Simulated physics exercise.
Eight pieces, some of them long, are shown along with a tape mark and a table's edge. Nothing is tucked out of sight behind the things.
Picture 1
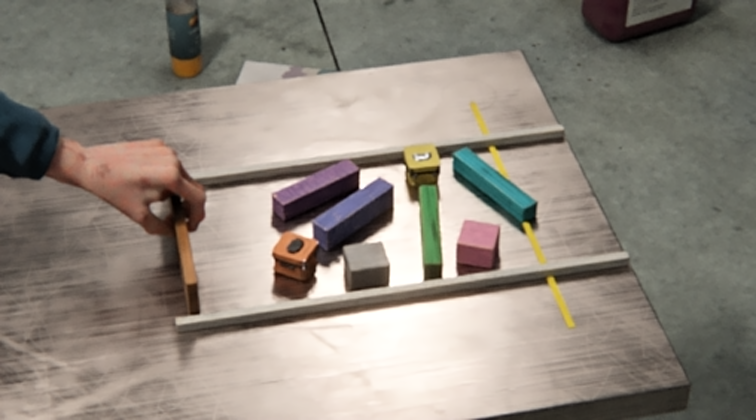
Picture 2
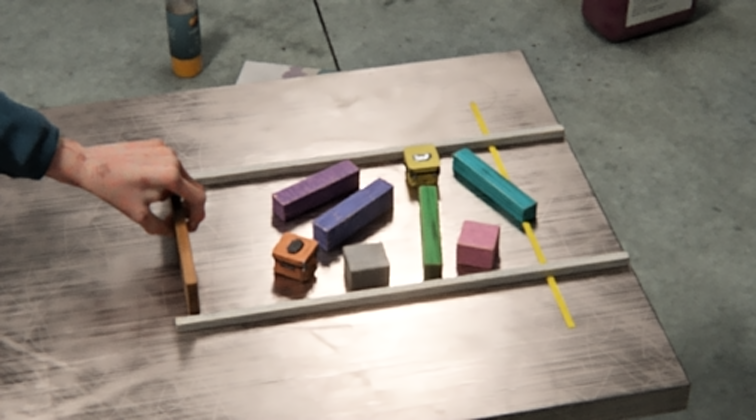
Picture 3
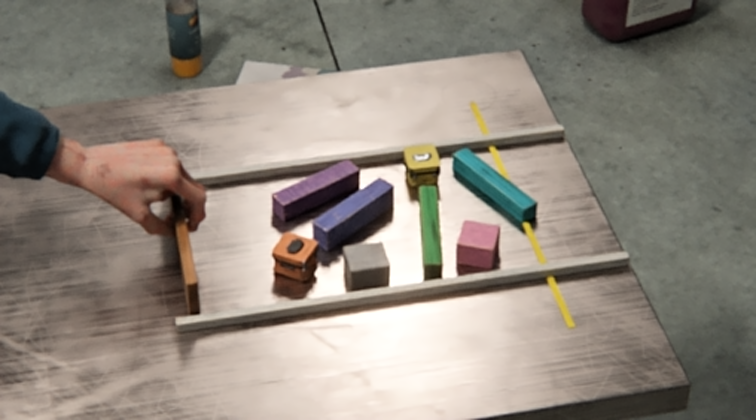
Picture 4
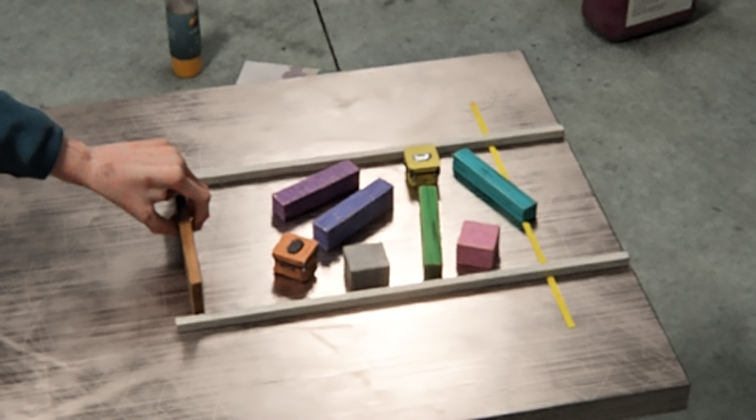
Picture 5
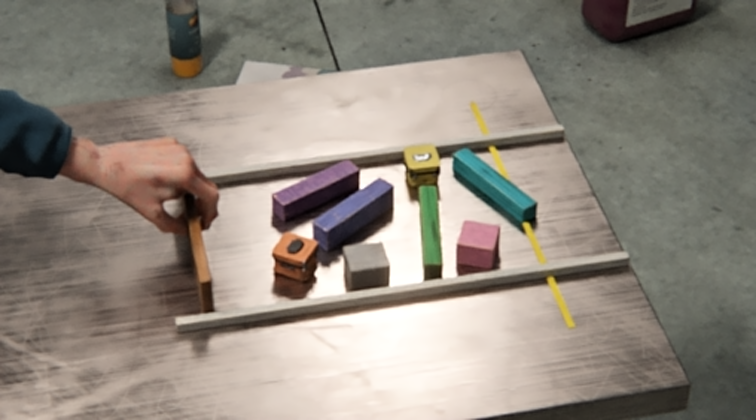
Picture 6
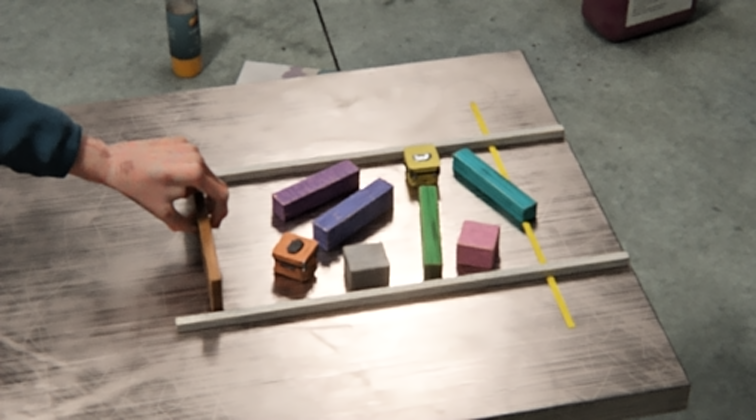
We see a hand holding an upright wooden board at the left of eight coloured pieces lying between two rails on a table; the hand stays still at first, then slides the board slightly right, touching none of them.
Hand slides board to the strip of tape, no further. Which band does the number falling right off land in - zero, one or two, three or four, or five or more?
Pieces that go over the edge: One, or two at most.
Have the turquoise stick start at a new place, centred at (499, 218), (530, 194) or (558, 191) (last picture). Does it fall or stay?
Going through them in order, it comes off, then comes off, then comes off.
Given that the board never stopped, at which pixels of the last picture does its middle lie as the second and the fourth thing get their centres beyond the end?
First: Around (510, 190). Next: Around (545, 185).
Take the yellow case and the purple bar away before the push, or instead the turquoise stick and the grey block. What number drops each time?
Result, first then second: 0, 1.
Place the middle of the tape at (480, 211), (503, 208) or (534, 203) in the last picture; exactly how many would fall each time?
The counts come to 0, then 0, then 3.
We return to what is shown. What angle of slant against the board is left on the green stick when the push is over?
I'd estimate about 5 degrees.
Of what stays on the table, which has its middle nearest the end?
Closest at the end: The pink block.
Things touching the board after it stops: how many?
It's touching 4 at the end.
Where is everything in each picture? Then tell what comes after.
The first frame shows turquoise stick (494, 184); pink block (478, 244); yellow case (422, 166); board (181, 234); tape (518, 206).
The second frame shows pink block (478, 244); blue bar (354, 214).
The third frame shows yellow case (422, 167); board (181, 234).
The fourth frame shows turquoise stick (494, 185); grey block (367, 265).
The fifth frame shows pink block (478, 244); orange case (295, 257).
The sixth frame shows turquoise stick (494, 185); pink block (478, 244); yellow case (422, 167); board (204, 231); tape (518, 206).
Soon after, none off yet; turquoise stick at rest near (494, 185); pink block at rest near (478, 244); yellow case moving near (430, 166).
At rest, the number that fall off is one or two; fallen, yellow case and turquoise stick.
